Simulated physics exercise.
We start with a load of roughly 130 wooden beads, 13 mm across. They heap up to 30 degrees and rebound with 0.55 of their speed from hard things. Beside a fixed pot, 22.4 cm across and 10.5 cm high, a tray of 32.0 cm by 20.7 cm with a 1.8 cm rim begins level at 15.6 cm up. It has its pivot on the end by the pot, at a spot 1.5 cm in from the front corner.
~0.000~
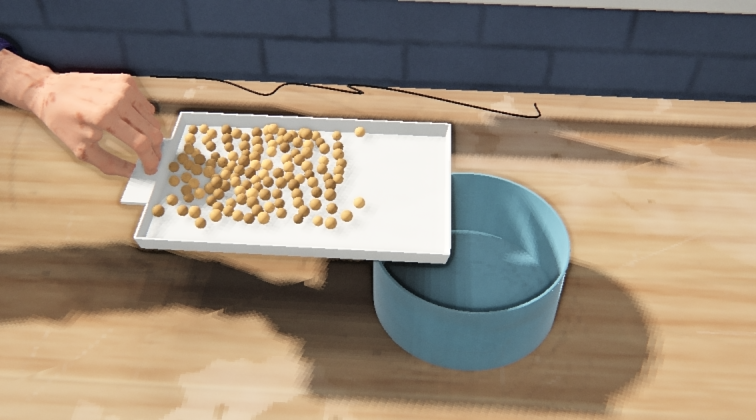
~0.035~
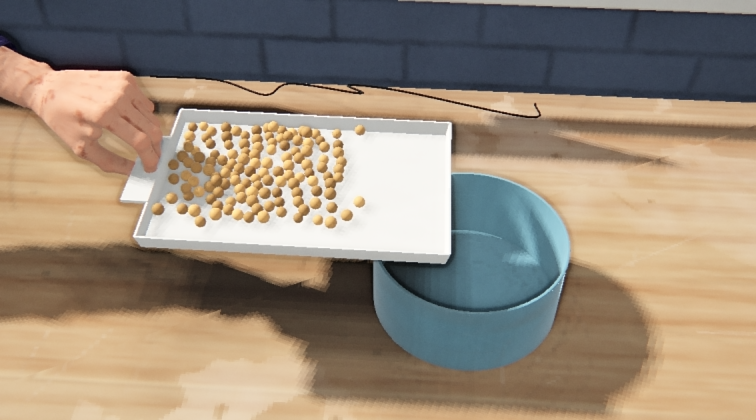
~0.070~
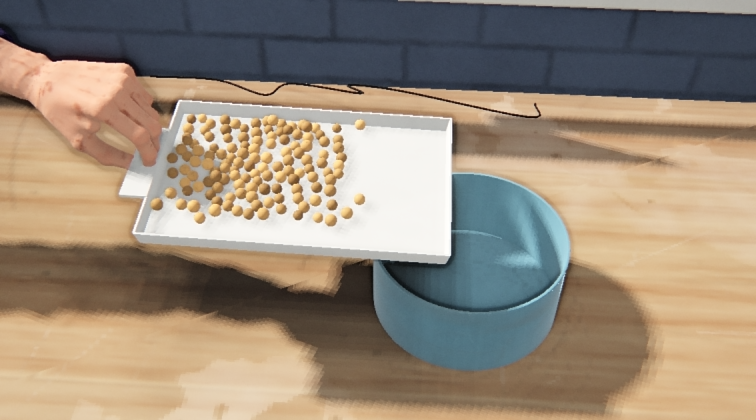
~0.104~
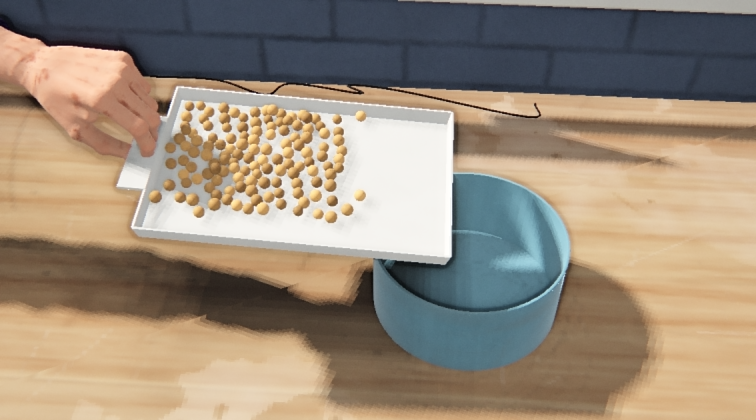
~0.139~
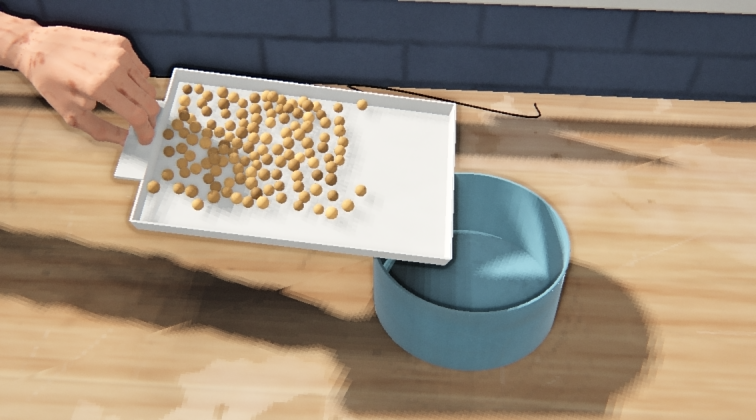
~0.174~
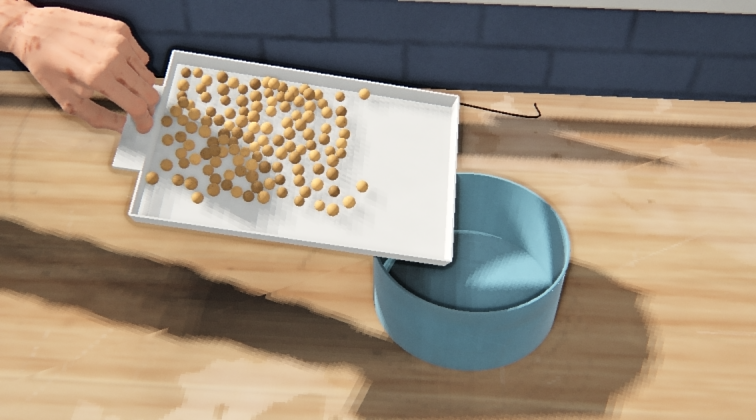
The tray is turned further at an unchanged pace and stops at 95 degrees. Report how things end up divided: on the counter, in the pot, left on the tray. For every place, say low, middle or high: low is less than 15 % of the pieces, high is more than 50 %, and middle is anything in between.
Here is the split: Counter: High; pot: Low; left on the tray: Low.
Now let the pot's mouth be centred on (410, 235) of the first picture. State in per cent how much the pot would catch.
Roughly 0 per cent.
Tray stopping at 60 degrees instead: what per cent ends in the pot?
Pot share: About 0 per cent.
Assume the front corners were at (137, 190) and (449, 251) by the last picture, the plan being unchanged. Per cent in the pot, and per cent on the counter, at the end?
Per cent by place - pot 80, counter 20.
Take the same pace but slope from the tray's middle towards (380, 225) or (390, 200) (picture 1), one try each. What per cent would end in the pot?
Near 35 and 90 percent, in that order.
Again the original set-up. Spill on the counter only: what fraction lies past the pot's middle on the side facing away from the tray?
Around 60 per cent, give or take.
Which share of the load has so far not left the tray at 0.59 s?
It works out to near 80 per cent of the load.
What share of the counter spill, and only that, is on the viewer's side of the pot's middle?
Near 100 in a hundred.
After 0.42 s, tilt 56 degrees; the tray holds 100 %, the pot 0 %.
After 0.59 s, tilt 83 degrees; the tray holds 80 %, the pot 0 %.
Then, at 0.88 s, tilt 95 degrees; the tray holds 0 %, the pot 5 %.
In the end, at 2.1 s, counter 95 %, pot 5 %, tray 0 %.
